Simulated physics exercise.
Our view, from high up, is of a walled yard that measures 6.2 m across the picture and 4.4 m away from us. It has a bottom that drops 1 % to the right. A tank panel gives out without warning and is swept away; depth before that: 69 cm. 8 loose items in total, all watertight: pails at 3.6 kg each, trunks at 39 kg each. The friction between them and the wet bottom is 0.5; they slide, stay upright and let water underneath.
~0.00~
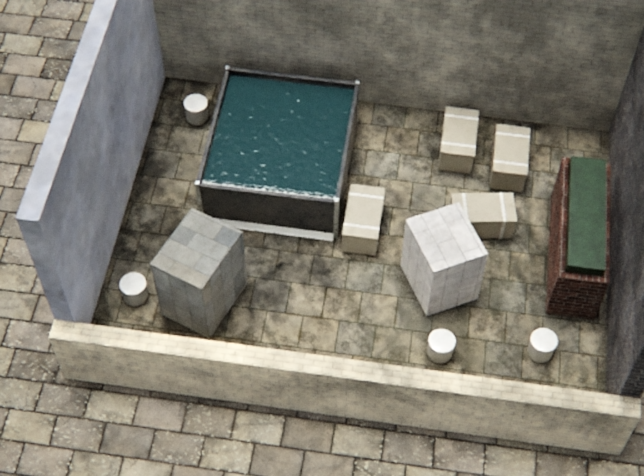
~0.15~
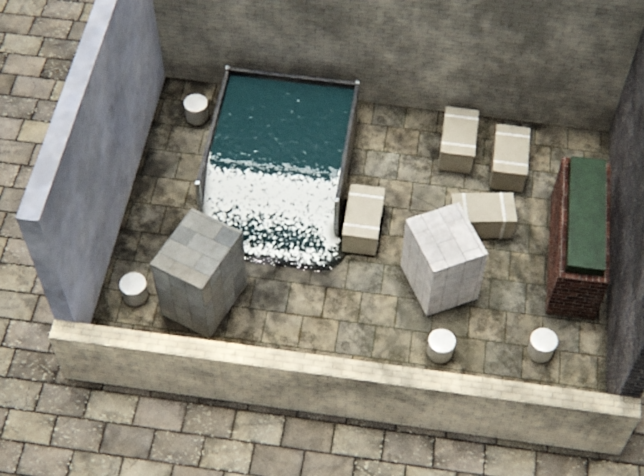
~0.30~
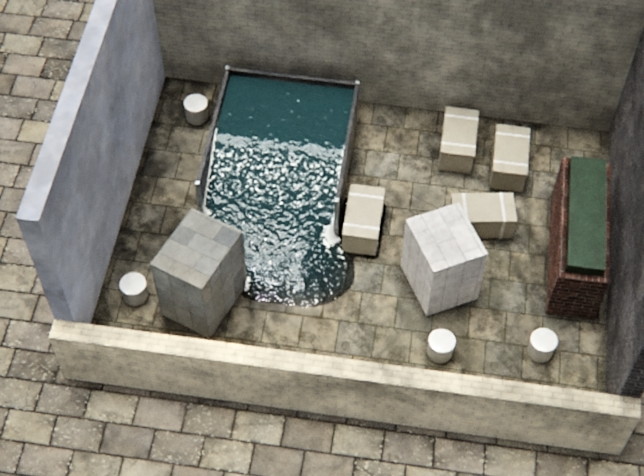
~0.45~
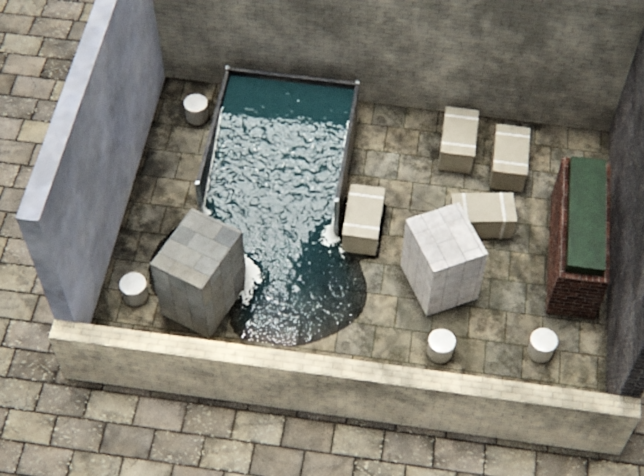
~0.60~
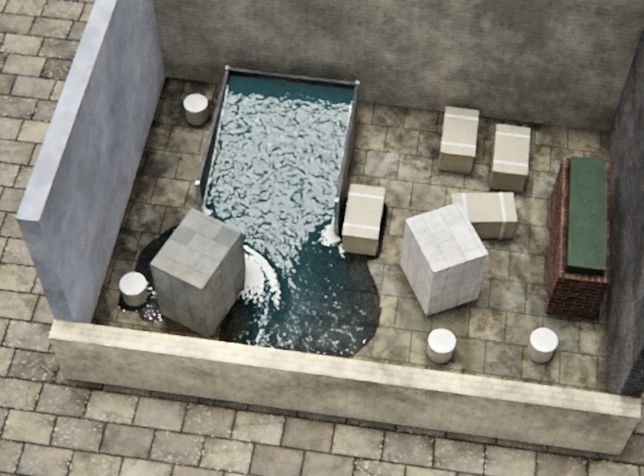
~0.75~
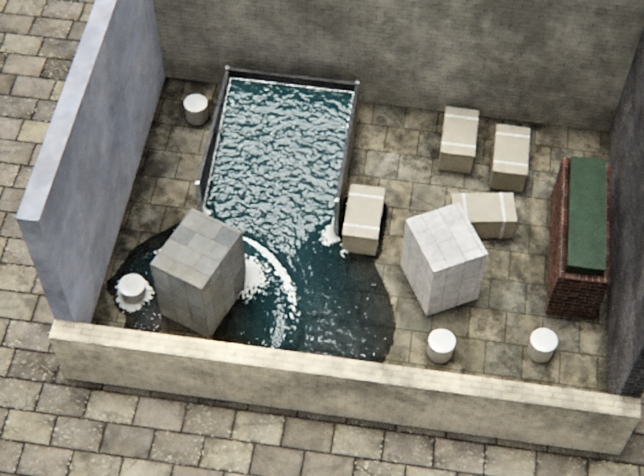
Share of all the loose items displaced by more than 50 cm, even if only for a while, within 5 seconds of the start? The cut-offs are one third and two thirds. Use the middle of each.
The share is between one third and two thirds.
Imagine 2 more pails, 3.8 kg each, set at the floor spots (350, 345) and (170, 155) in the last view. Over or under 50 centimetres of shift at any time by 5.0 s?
Result in order: Exceeded; exceeded.
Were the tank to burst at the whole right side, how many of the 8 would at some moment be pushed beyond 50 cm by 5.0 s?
The answer then is 6.
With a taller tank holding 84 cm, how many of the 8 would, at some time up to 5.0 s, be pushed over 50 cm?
So the tally would be 5.
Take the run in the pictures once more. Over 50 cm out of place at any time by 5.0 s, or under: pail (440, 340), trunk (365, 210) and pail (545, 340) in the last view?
One by one: Above the line; below the line; above the line.
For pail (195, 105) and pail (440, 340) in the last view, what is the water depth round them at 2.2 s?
About 0 and 2 cm.
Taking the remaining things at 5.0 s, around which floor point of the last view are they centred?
That lands at roughly (432, 195).
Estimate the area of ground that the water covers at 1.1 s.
Wet: Near 10.0 m2.
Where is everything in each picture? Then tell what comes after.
In the first picture, a pail at (133, 284), on the bottom; a pail at (195, 103), on the bottom; 3.2 m2 under water; 0 of 8 have shifted.
In the second picture, a pail at (133, 284), on the bottom; a pail at (195, 103) rests on the ground; water covers 4.2 m2; 0 of 8 have shifted.
In the third picture, a pail at (133, 284) rests on the ground; a pail at (195, 103), on the bottom; water covers 5.2 m2; 0 of 8 have shifted.
In the fourth picture, a pail at (133, 284) rests on the ground; a pail at (195, 103), on the bottom; water covers 6.3 m2; 0 of 8 have shifted.
In the fifth picture, a pail at (133, 284), on the bottom; a pail at (195, 103) rests on the ground; water covers 7.5 m2; 0 of 8 have shifted.
In the sixth picture, a pail at (131, 285) rests on the ground; a pail at (195, 103), on the bottom; 8.4 m2 under water; 0 of 8 have shifted.
After 1.1 s 0 of 8 are over 50 cm from their spots; 0 afloat.
After 2.2 s 2 of 8 are over 50 cm from their spots; 1 afloat.
After 3.5 s 3 of 8 are over 50 cm from their spots; 3 afloat.
After 5.0 s 4 of 8 are over 50 cm from their spots, and 4 have been at some point; 4 afloat.
